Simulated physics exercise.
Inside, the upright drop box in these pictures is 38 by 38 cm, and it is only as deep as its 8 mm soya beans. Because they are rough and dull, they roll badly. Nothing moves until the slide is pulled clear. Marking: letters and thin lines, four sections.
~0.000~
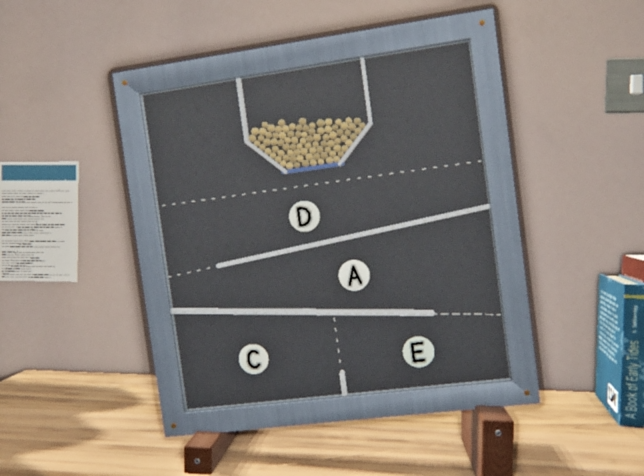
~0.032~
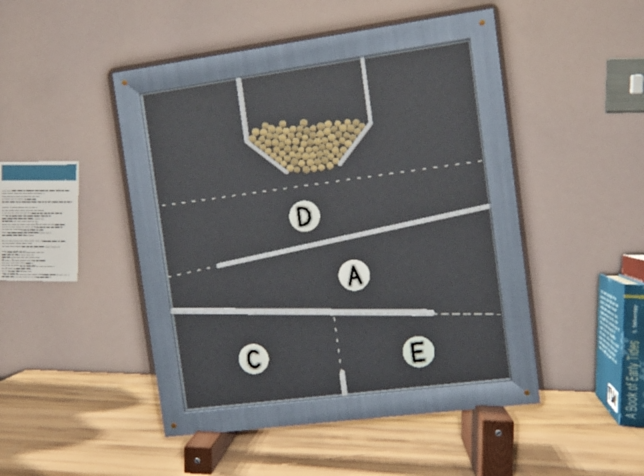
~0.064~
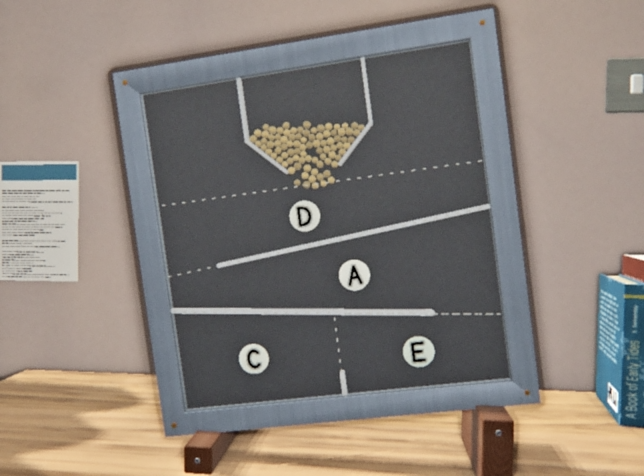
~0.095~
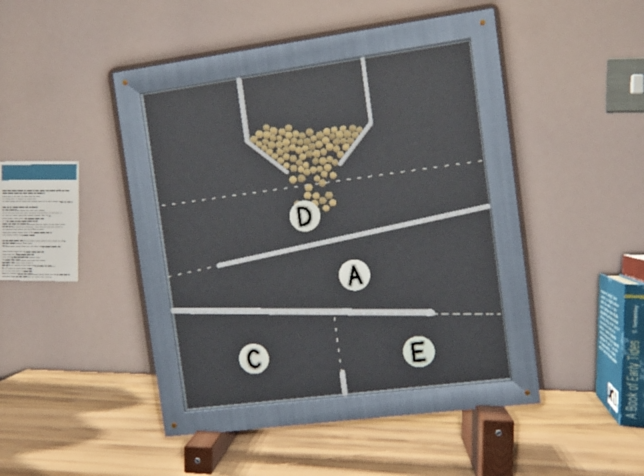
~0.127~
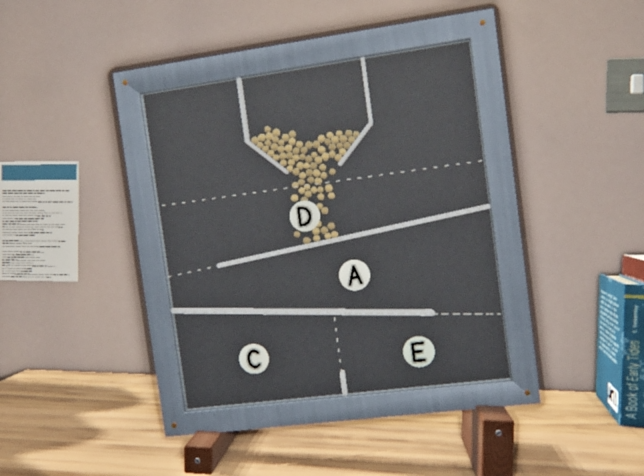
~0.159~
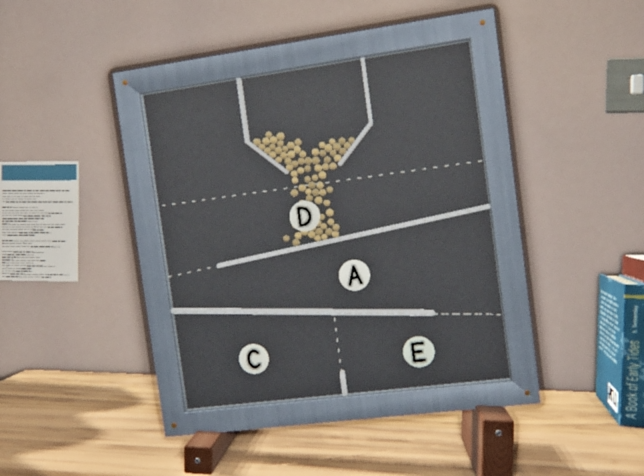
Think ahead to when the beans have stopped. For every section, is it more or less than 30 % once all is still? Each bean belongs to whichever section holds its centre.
A: More; C: Less; D: More; E: Less than 30 %.
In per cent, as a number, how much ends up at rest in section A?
Near 65 in a hundred, I'd say.
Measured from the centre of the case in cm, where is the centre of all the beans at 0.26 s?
It sits around 2 cm to the left and around 2 cm up.
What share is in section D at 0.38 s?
I'd say near 95 in a hundred.
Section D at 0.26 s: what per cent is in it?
Roughly 85 per cent.
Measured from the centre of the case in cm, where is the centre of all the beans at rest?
Offset approx. 9 cm left, 5 cm below.
By 0.26 s, the beans' middle is 2 cm left of and 2 cm above the centre; D 85 %.
By 0.38 s, the beans' middle is 3 cm left of and level with the centre; A 5 %, D 95 %.
By 0.61 s, the beans' middle is 6 cm left of and 2 cm below the centre; A 25 %, D 75 %.
All still by 2.9 s, A 65 %, C 0 %, D 35 %, E 0 %.
